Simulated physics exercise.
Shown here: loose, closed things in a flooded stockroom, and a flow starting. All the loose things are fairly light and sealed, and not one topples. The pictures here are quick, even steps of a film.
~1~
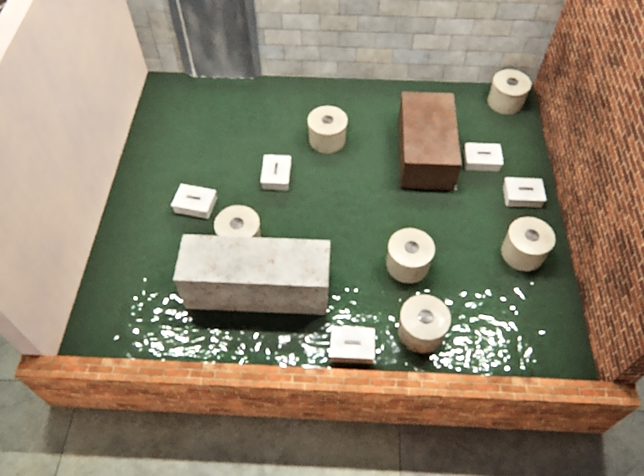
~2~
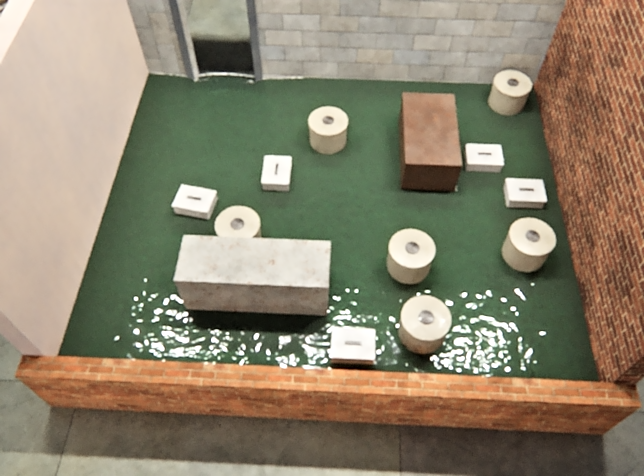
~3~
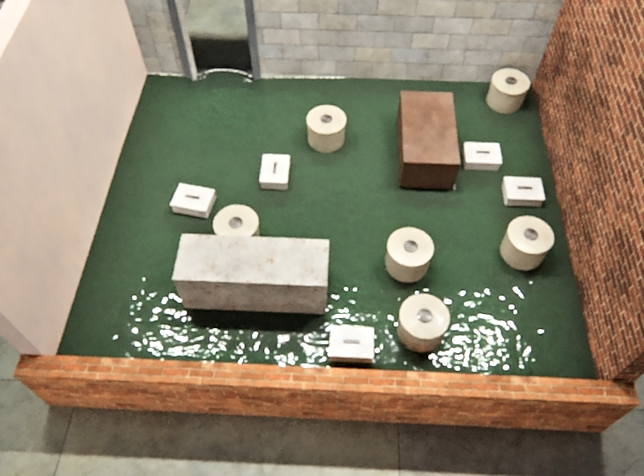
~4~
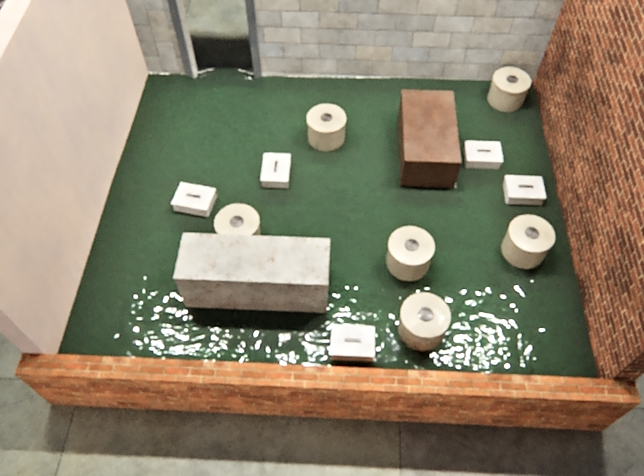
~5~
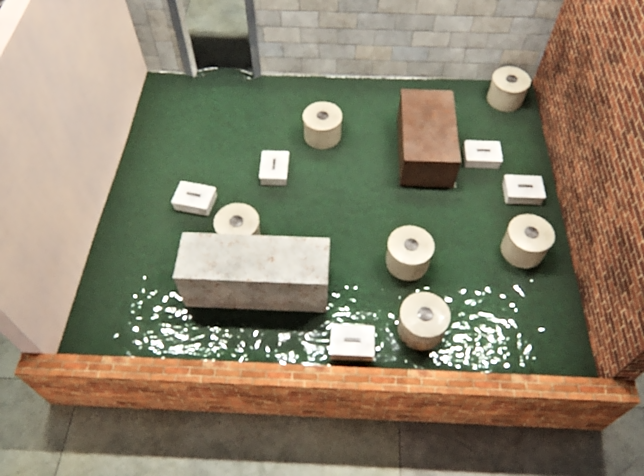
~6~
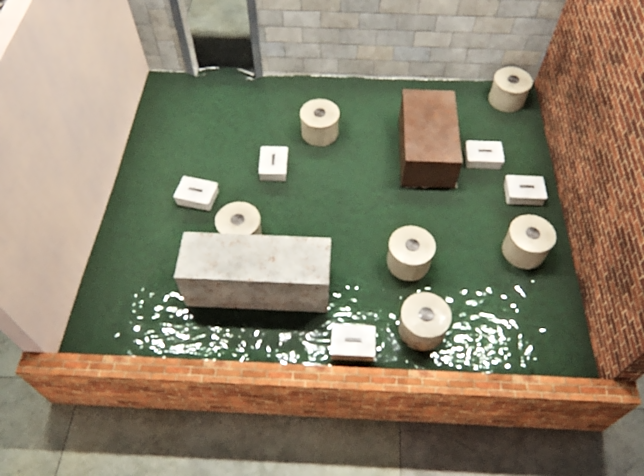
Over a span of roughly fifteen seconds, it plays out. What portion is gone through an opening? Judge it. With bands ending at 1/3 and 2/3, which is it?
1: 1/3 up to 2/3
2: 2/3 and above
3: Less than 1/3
3, less than 1/3.
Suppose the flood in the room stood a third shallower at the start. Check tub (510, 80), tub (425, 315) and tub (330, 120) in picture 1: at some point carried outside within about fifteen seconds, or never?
As listed: Remained, remained, escaped.
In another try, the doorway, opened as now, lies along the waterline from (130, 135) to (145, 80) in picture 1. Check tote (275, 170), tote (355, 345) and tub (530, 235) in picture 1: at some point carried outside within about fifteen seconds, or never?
For the three items in order: Escaped, contained, contained.
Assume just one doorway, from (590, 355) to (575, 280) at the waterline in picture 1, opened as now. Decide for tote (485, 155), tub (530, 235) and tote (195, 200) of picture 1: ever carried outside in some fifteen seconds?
First lost, second lost, third trapped.
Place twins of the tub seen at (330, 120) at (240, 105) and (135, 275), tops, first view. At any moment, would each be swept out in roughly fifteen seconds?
In order: Leaves, then never leaves.
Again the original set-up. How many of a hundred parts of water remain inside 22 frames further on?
74 %.
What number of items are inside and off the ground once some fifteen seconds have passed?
Tally: 8.
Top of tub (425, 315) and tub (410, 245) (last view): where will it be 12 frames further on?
Look around pixels (399, 306) and (365, 218).
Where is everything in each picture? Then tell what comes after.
The first frame shows a tub at (328, 120), afloat; a tote at (276, 169) floats; 0 of 11 have shifted.
The second frame shows a tub at (328, 121), afloat; a tote at (277, 170) floats; 0 of 11 have shifted.
The third frame shows a tub at (326, 119), afloat; a tote at (275, 168) floats; 0 of 11 have shifted.
The fourth frame shows a tub at (326, 118) floats; a tote at (276, 167) floats; 0 of 11 have shifted.
The fifth frame shows a tub at (323, 116) floats, close to its start; a tote at (274, 164), afloat, close to its start; 2 of 11 have shifted.
The sixth frame shows a tub at (320, 113), afloat, close to its start; a tote at (273, 160), afloat, close to its start; 3 of 11 have shifted.
A moment on, 0 of 11 are out; 11 afloat.
Next, 0 of 11 are out; 11 afloat.
Later, 2 of 11 are out; 9 afloat.
In the end, 3 of 11 are out; 8 afloat.
